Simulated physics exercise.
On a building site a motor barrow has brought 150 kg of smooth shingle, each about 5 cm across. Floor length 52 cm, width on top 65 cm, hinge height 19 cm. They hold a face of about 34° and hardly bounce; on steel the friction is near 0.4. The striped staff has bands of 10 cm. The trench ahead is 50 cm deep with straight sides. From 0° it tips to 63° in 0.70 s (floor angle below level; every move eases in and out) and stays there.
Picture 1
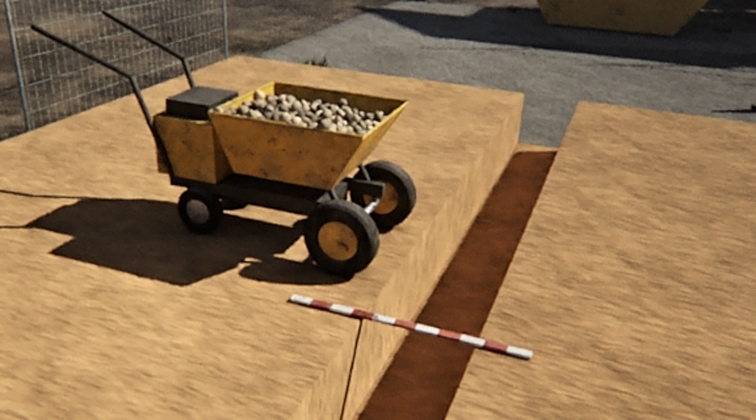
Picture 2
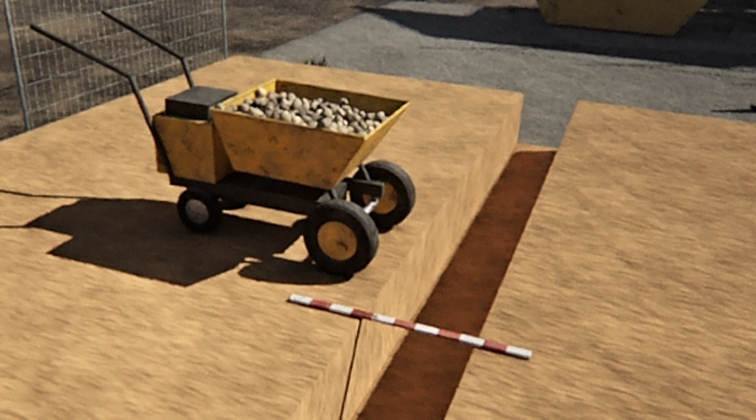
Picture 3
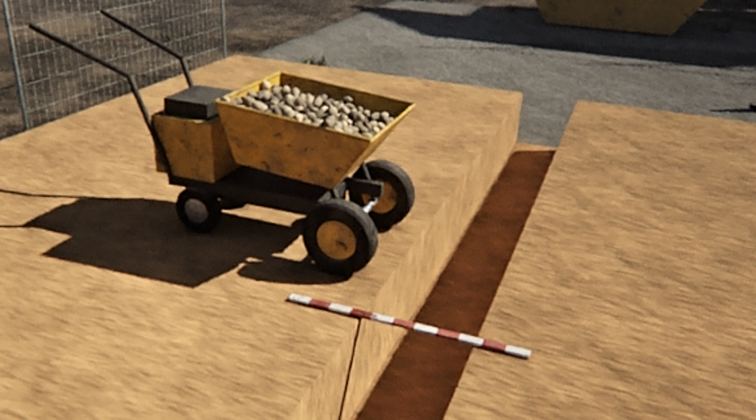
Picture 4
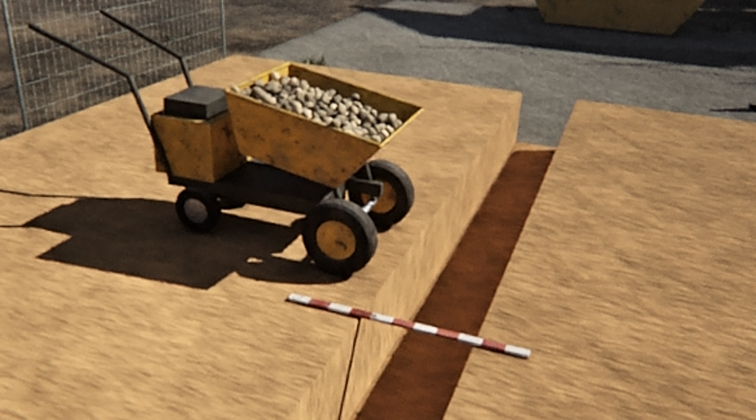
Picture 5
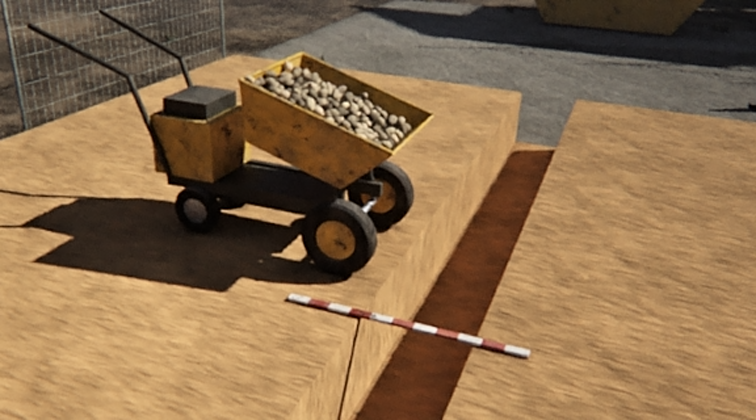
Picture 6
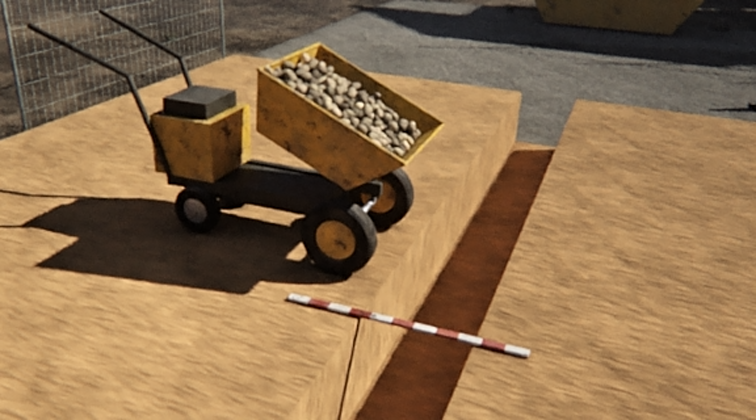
At the start, a yellow motor barrow loaded with smooth stones stands beside a straight trench, its skip level, with a red-and-white striped staff lying across the gap. The skip then tilts steadily, its rear rising and its front lip lowering toward the right, while the wheels stay still and the stones remain heaped inside.
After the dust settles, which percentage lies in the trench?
Some 37 per cent of it.
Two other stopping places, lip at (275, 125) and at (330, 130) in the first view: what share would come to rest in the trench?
About 70 and 60 per cent.
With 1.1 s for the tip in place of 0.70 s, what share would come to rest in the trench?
It would be near 45 per cent.
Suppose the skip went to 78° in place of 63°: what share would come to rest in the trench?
In that case some 40 per cent.
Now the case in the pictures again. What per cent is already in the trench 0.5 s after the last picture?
About 15 per cent by then.
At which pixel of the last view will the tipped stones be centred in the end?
Around (517, 275).
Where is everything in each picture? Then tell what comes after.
In the first picture, the skip is at 0°, its lip at (363, 138); the top of the load is at (290, 105).
In the second picture, the skip is at 1°, its lip at (365, 139); the top of the load is at (282, 101).
In the third picture, the skip is at 5°, its lip at (371, 141); the top of the load is at (281, 93).
In the fourth picture, the skip is at 10°, its lip at (381, 146); the top of the load is at (283, 84).
In the fifth picture, the skip is at 17°, its lip at (393, 154); the top of the load is at (295, 75).
The sixth picture shows lip at (405, 164), floor tilted 25°, highest stones at (310, 66).
Then, 0.2 s after the last picture the floor is at 53°, 100 % in the skip; the foremost stones are at (435, 187).
Then, 0.5 s after the last picture the floor is at 63°, 80 % in the skip, 15 % in the trench, 5 % past the trench; the foremost stones are at (519, 266).
Then, 0.8 s after the last picture the floor is at 63°, 40 % in the skip, 17 % in the trench, 43 % past the trench; the foremost stones are at (677, 305).
Then, 2.8 s after the last picture the floor is at 63°, 18 % in the skip, 37 % in the trench, 44 % past the trench; the foremost stones are past the picture's edge.
